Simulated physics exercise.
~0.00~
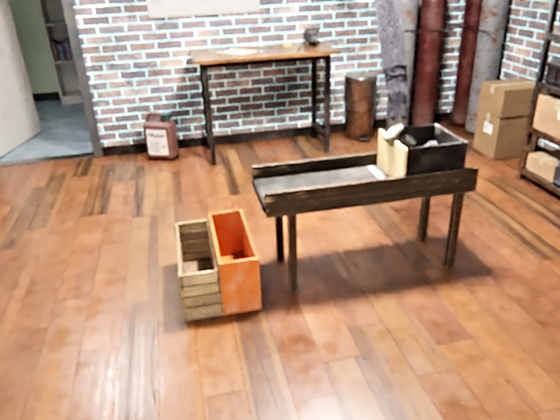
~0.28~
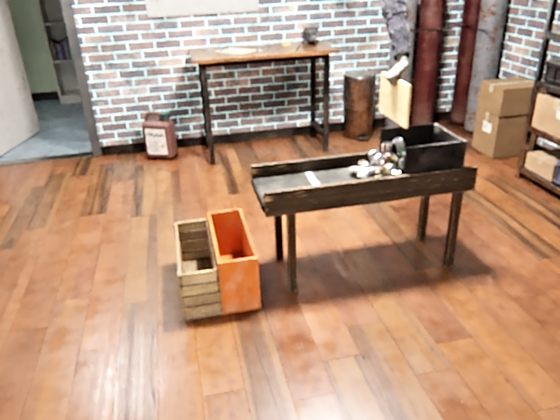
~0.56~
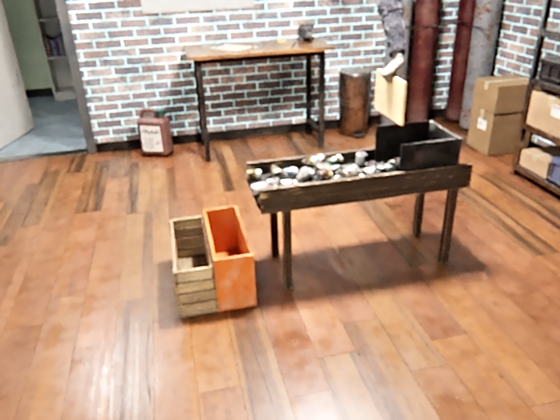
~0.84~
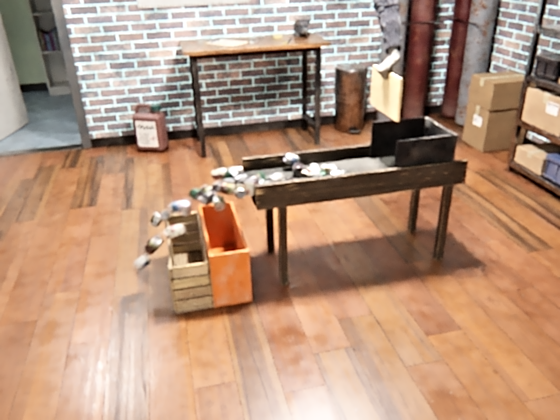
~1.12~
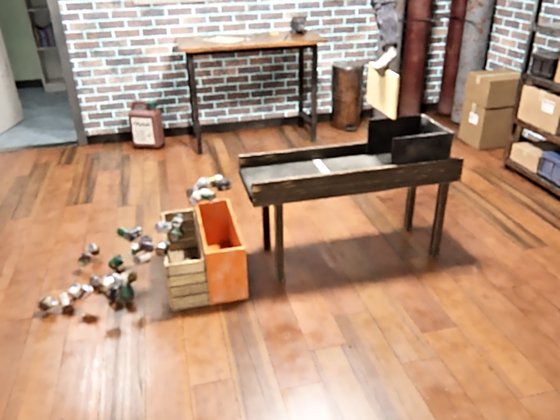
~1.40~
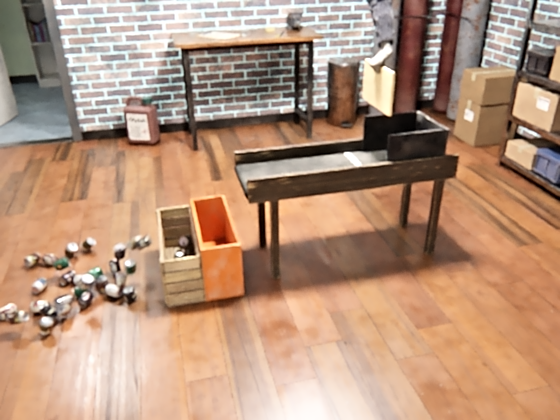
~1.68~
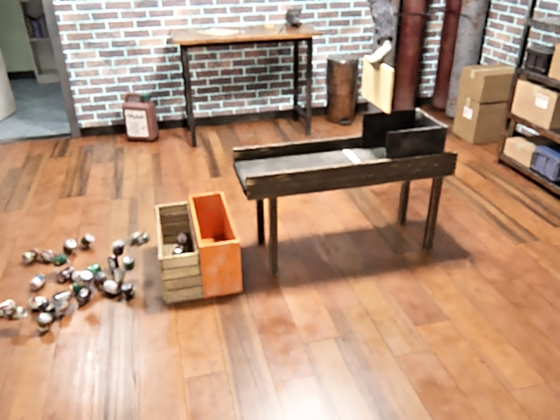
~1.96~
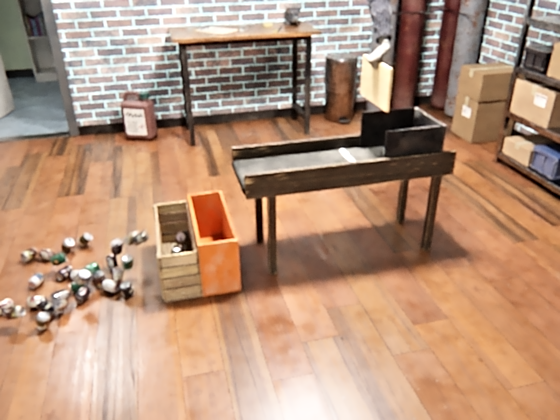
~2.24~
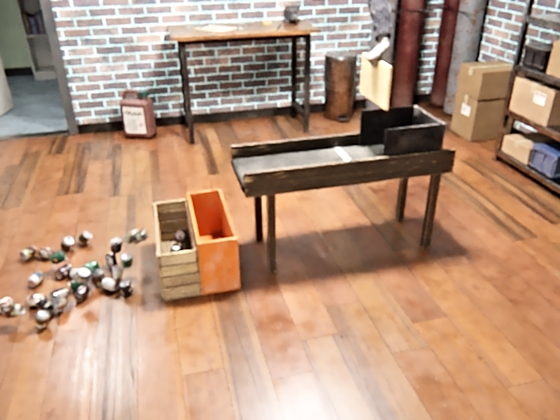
Small cans riding left along a dark belt as a gate lifts, flying over two boxes, most scattering across the wooden floor.
